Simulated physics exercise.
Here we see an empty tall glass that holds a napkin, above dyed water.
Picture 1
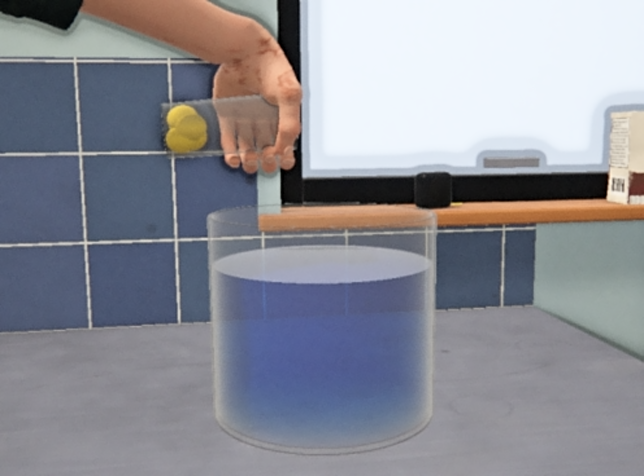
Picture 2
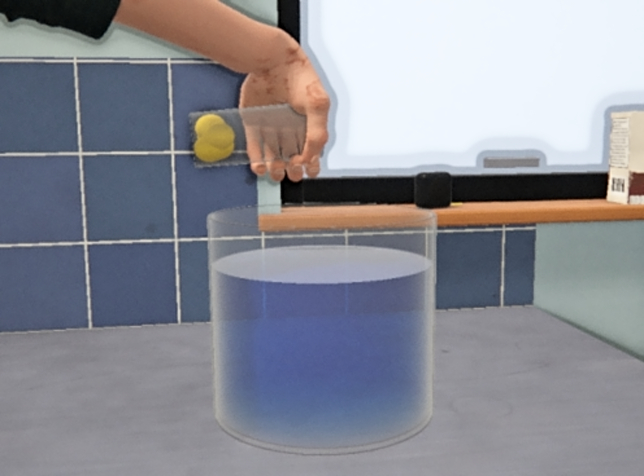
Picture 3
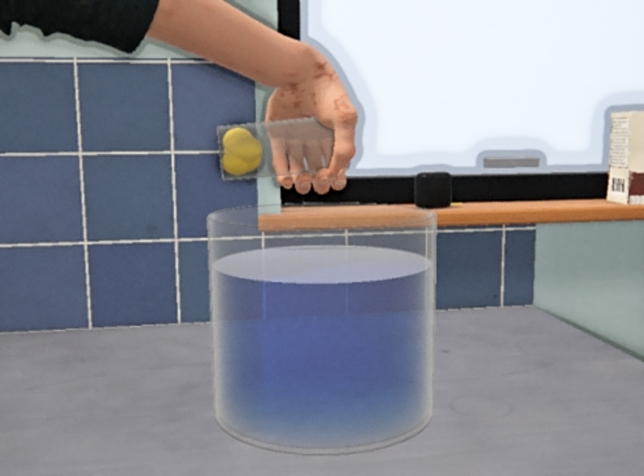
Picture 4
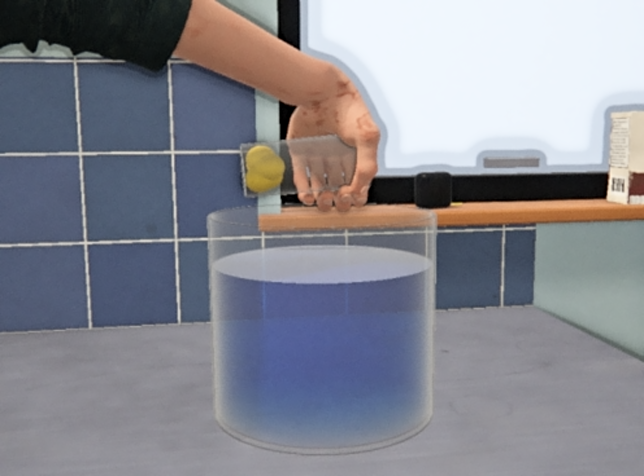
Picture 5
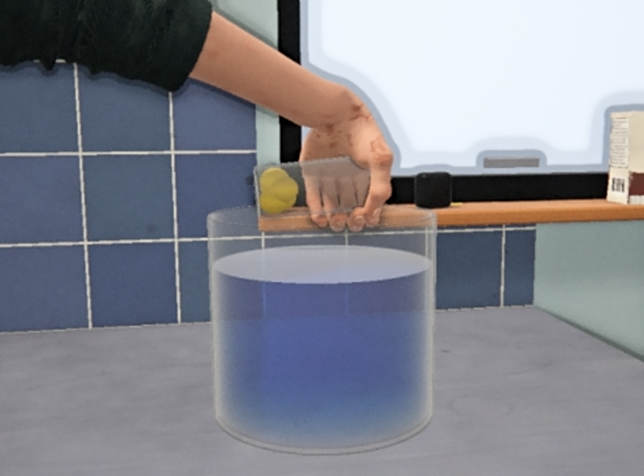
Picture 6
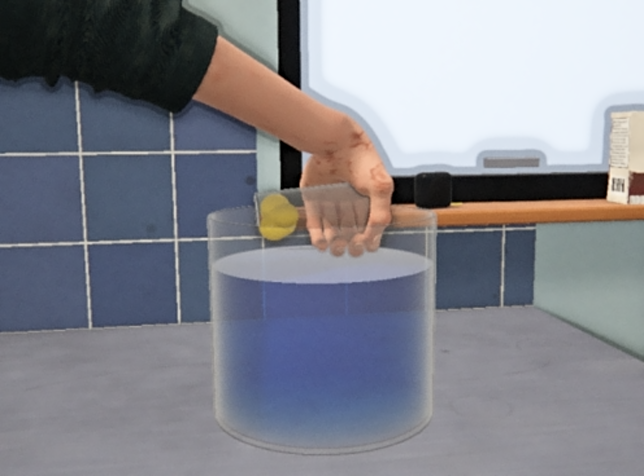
The footage shows a hand holding a clear tall glass on its side, a crumpled yellow napkin at its left end, moving it rightward and down over a big clear bowl of blue water until it is just above the surface.
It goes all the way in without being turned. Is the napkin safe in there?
Drenched.
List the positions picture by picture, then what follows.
Tall glass (233, 126) on its side; above the big bowl, in the first picture.
Tall glass (260, 135) on its side; napkin (212, 139); coming down, in the second picture.
Tall glass (287, 148) on its side; lower, in the third picture.
Tall glass (309, 165) on its side; napkin (262, 170); lower still, in the fourth picture.
Tall glass (322, 187) on its side; close to the surface, in the fifth picture.
Tall glass (322, 213) on its side; napkin (276, 217); just over the surface, in the sixth picture.
Soon after, the tall glass enters the dyed water.
Later, dyed water pours in as the air escapes.
In the end, the tall glass is under, flooded, and the napkin is wet.
